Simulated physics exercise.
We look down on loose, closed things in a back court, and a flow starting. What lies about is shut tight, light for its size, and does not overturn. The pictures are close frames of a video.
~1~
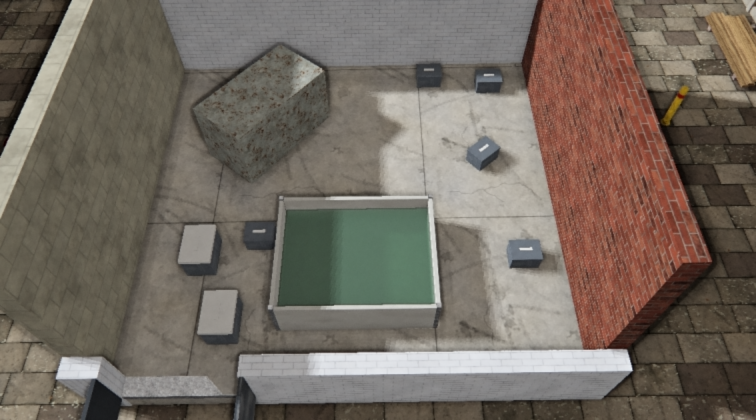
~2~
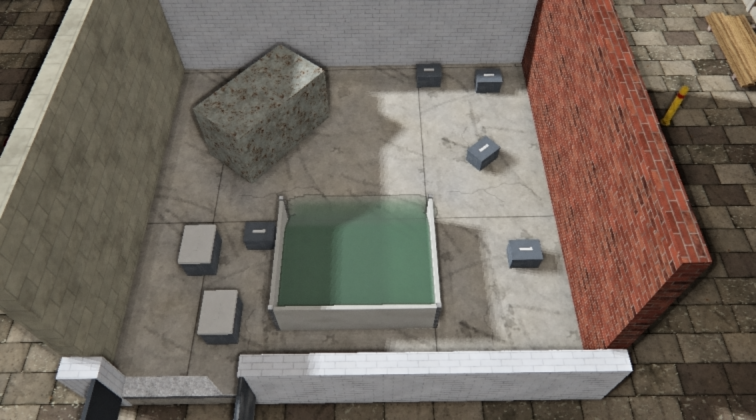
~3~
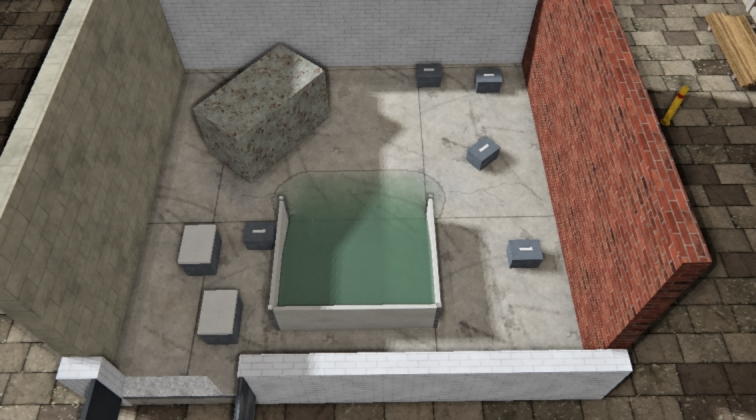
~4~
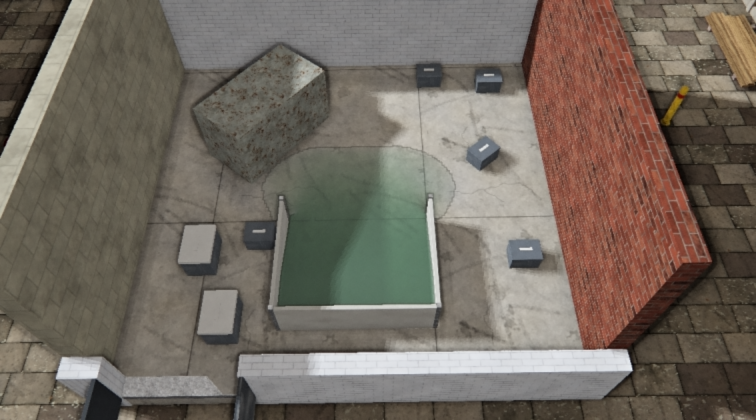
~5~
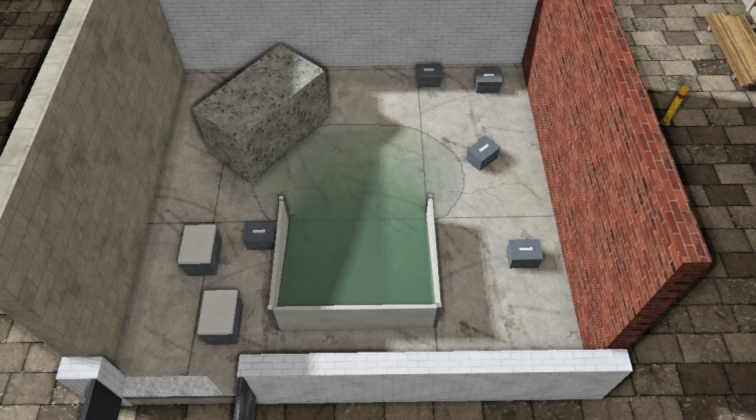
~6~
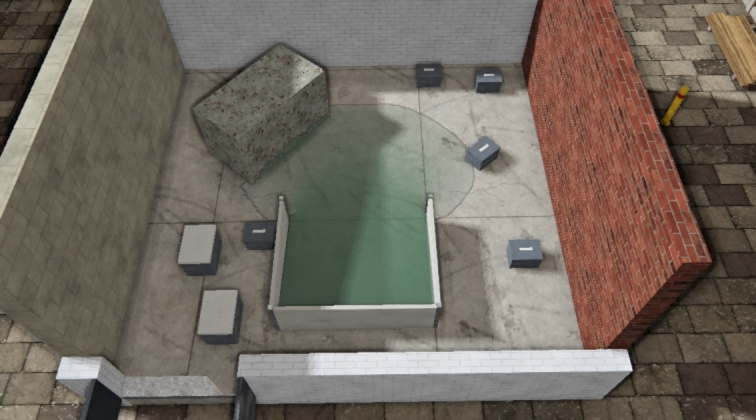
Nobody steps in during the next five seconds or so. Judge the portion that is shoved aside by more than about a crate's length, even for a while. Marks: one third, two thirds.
It is less than a third.
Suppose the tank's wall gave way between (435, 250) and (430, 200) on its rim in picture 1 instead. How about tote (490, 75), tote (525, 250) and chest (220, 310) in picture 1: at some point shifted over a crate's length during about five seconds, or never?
As listed: Pushed that far, that far or more, under that.
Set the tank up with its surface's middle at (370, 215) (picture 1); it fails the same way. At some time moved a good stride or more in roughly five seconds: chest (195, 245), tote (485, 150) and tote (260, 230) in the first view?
One after the other: Under that, no, not that far.
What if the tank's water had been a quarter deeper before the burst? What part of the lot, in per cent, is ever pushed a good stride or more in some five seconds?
Roughly 60 per cent.
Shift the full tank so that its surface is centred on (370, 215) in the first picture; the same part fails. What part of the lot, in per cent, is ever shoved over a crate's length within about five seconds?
I make it 30 per cent.
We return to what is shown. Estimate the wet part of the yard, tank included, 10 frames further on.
Some 55 per cent.
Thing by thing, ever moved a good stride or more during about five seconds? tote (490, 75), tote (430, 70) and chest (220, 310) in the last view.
As listed: Swept aside, swept aside, never so far.
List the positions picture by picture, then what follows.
A tote at (484, 148) rests on the ground; a tote at (489, 75) rests on the ground; 0 of 7 have shifted, in the first frame.
A tote at (484, 148), on the bottom; a tote at (489, 75) rests on the ground; 0 of 7 have shifted, in the second frame.
A tote at (484, 148), on the bottom; a tote at (489, 75) rests on the ground; 0 of 7 have shifted, in the third frame.
A tote at (484, 148), on the bottom; a tote at (489, 75) rests on the ground; 0 of 7 have shifted, in the fourth frame.
A tote at (484, 148) rests on the ground; a tote at (489, 75), on the bottom; 0 of 7 have shifted, in the fifth frame.
A tote at (484, 148) rests on the ground; a tote at (489, 75), on the bottom; 0 of 7 have shifted, in the sixth frame.
A moment on, 0 of 7 are well off their spots; 0 afloat.
Next, 0 of 7 are well off their spots; 1 afloat.
Later, 2 of 7 are well off their spots; 2 afloat.
In the end, 2 of 7 are well off their spots, and 2 have been at some point; 0 afloat.
